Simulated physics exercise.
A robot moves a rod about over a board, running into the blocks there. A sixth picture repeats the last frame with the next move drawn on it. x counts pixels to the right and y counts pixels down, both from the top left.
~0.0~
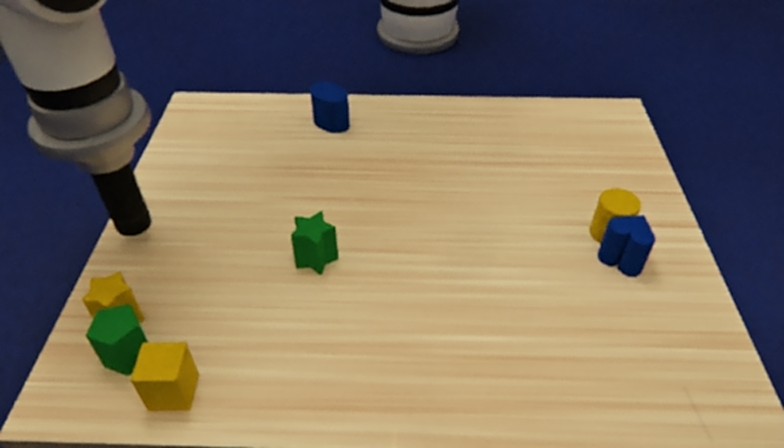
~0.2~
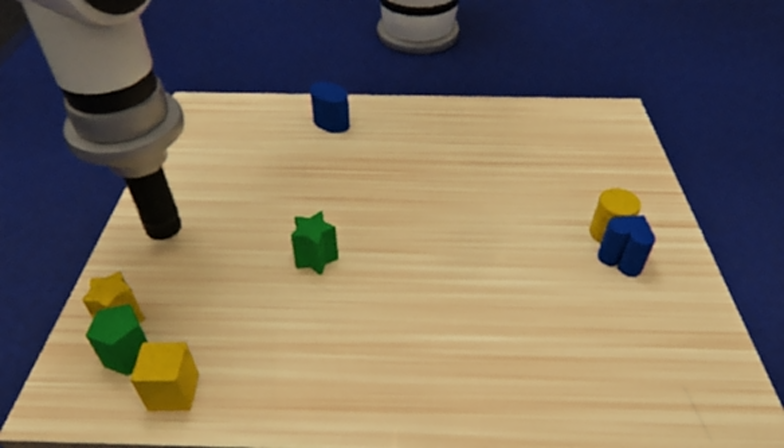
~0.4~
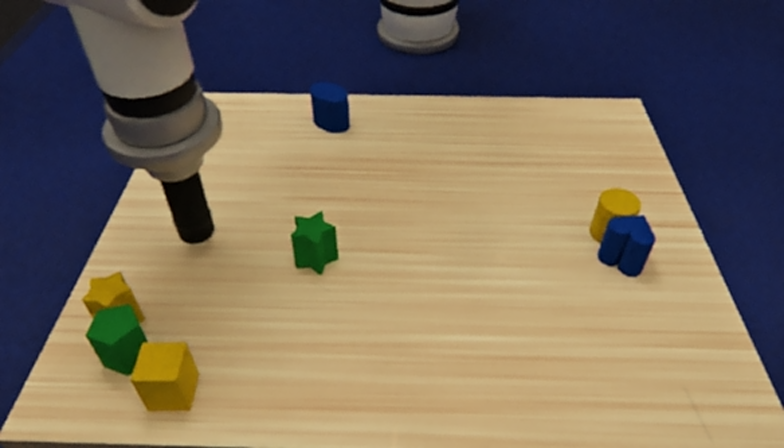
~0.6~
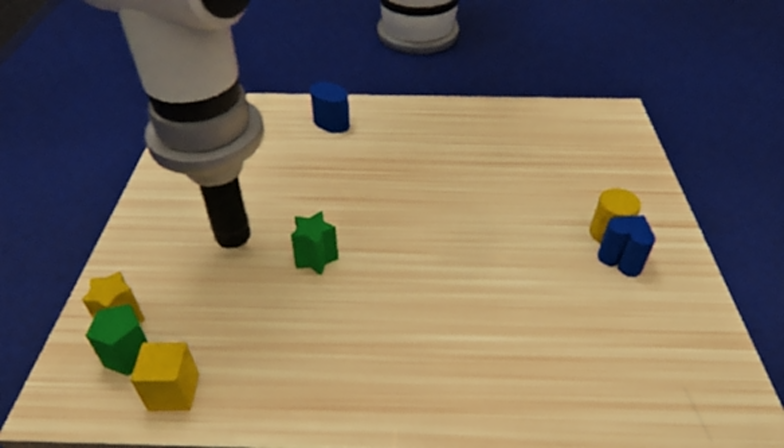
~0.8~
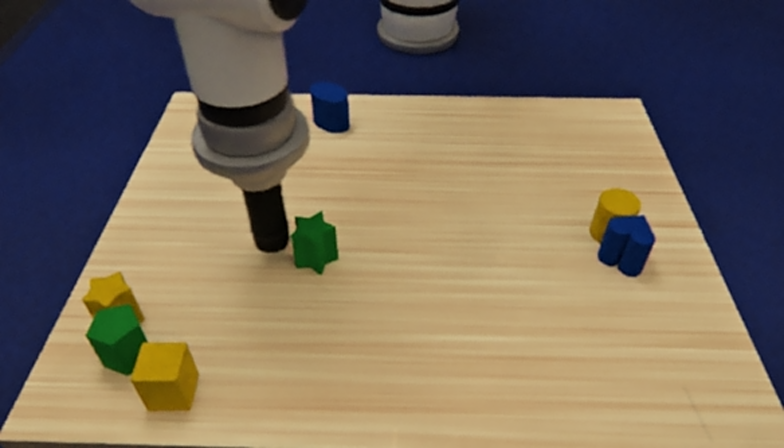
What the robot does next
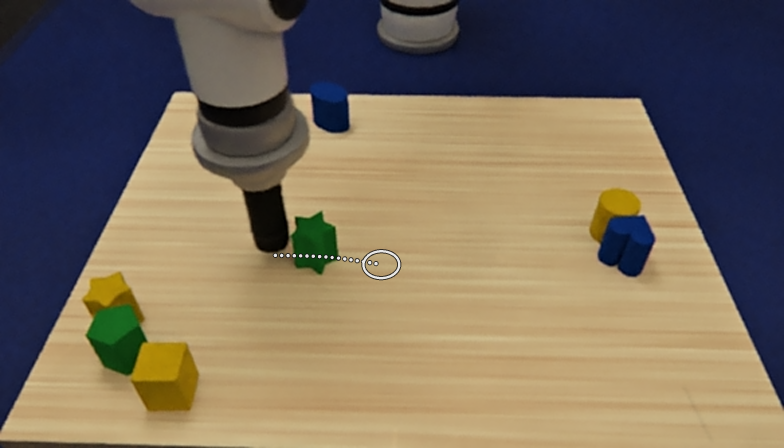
Robot arm moving a black rod rightward across a wooden board to beside a green star block, the scattered blocks staying still.
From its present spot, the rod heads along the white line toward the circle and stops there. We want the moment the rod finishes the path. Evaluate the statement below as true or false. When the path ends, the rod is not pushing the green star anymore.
The statement is incorrect.
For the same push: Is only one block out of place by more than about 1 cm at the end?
I expect so.
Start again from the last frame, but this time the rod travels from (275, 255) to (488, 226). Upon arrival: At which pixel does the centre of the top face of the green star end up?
I think it will end close to (391, 231).
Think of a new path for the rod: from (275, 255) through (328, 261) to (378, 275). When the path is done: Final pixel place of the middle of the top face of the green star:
It will likely be found at (412, 240).
Path on the board, from (275, 255) via (329, 257), ending at (381, 264).
What follows on the original path. Halfway along, rod (328, 243); green star (360, 228).
At the end, rod (381, 251); green star (416, 235).
